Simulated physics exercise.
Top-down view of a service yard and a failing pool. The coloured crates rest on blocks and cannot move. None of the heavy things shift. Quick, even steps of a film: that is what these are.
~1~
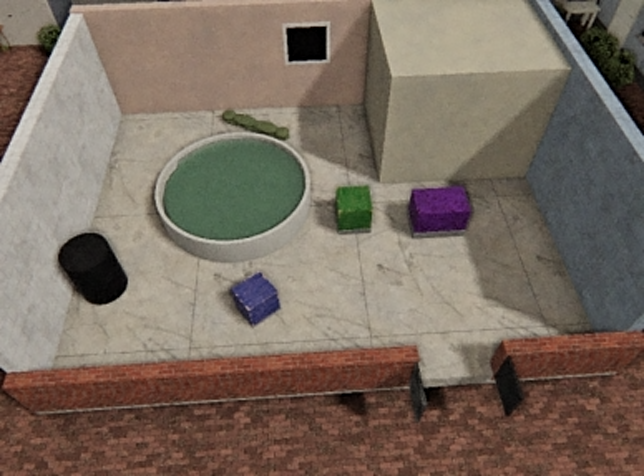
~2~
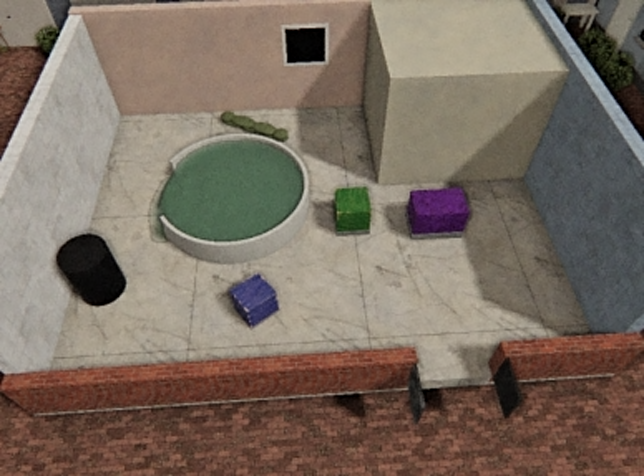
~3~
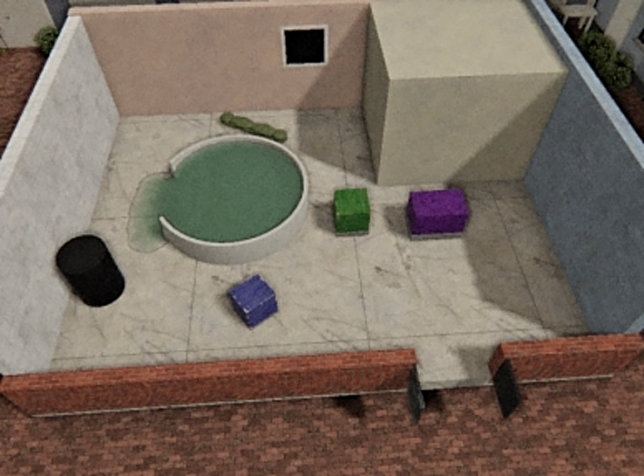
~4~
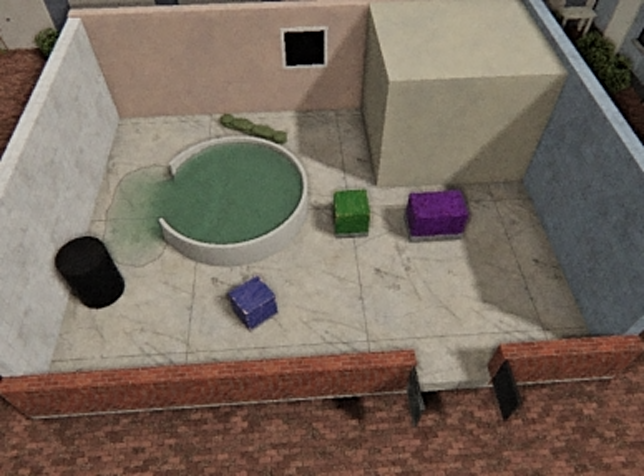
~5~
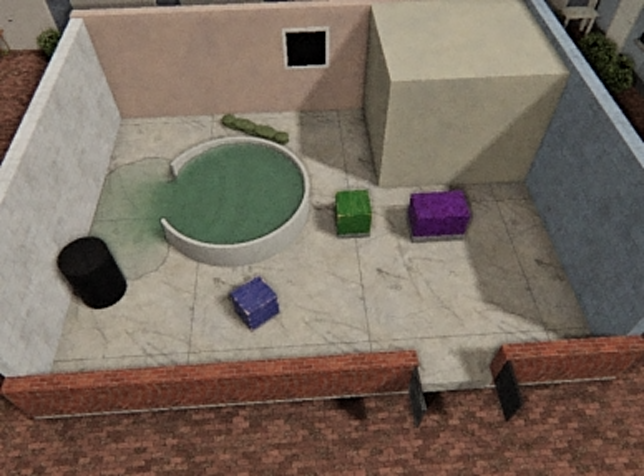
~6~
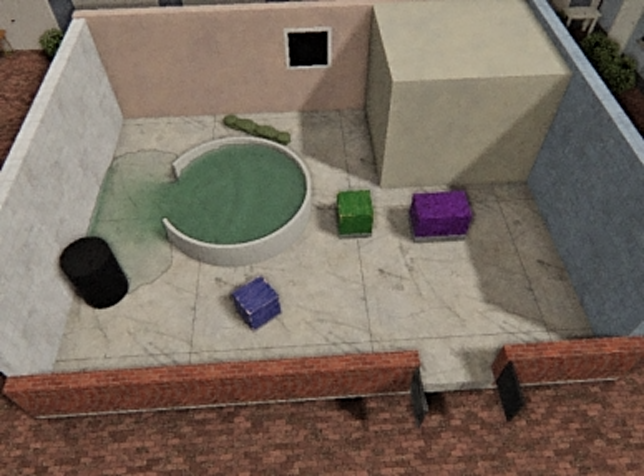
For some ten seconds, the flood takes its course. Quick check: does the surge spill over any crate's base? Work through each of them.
Result: Purple crate dry, blue crate wet, green crate dry.
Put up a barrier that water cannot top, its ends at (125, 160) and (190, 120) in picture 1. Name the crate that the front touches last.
That would be the purple crate.
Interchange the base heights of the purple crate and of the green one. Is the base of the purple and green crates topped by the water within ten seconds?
The purple one is not reached, and the green one is not reached.
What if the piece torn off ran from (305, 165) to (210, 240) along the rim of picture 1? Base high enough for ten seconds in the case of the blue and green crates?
As I see it, the blue one gets reached, and the green one gets reached.
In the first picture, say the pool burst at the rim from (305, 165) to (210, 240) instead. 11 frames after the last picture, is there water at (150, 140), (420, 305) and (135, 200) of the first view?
First spot unwetted, second drenched, third unwetted.
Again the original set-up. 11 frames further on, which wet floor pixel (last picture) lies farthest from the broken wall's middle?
My estimate: Roughly (47, 393).
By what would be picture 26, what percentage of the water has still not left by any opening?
Roughly 100 per cent.
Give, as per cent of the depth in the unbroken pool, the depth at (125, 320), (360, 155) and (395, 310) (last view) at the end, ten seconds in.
Readings in order: Around 8, 20 and 8 %.
A moment on, water covers 10 % of the floor; the purple crate not reached, the blue crate not reached, the green crate not reached.
Next, water covers 20 % of the floor; the purple crate not reached, the blue crate not reached, the green crate not reached.
Then, water covers 35 % of the floor; the purple crate not reached, the blue crate water round its plinth, the green crate not reached.
Later, water covers 70 % of the floor; the purple crate water round its plinth, the blue crate water round its plinth, the green crate water round its plinth.
In the end, water covers 90 % of the floor; the purple crate stayed above the water, the blue crate was topped, the green crate stayed above the water.
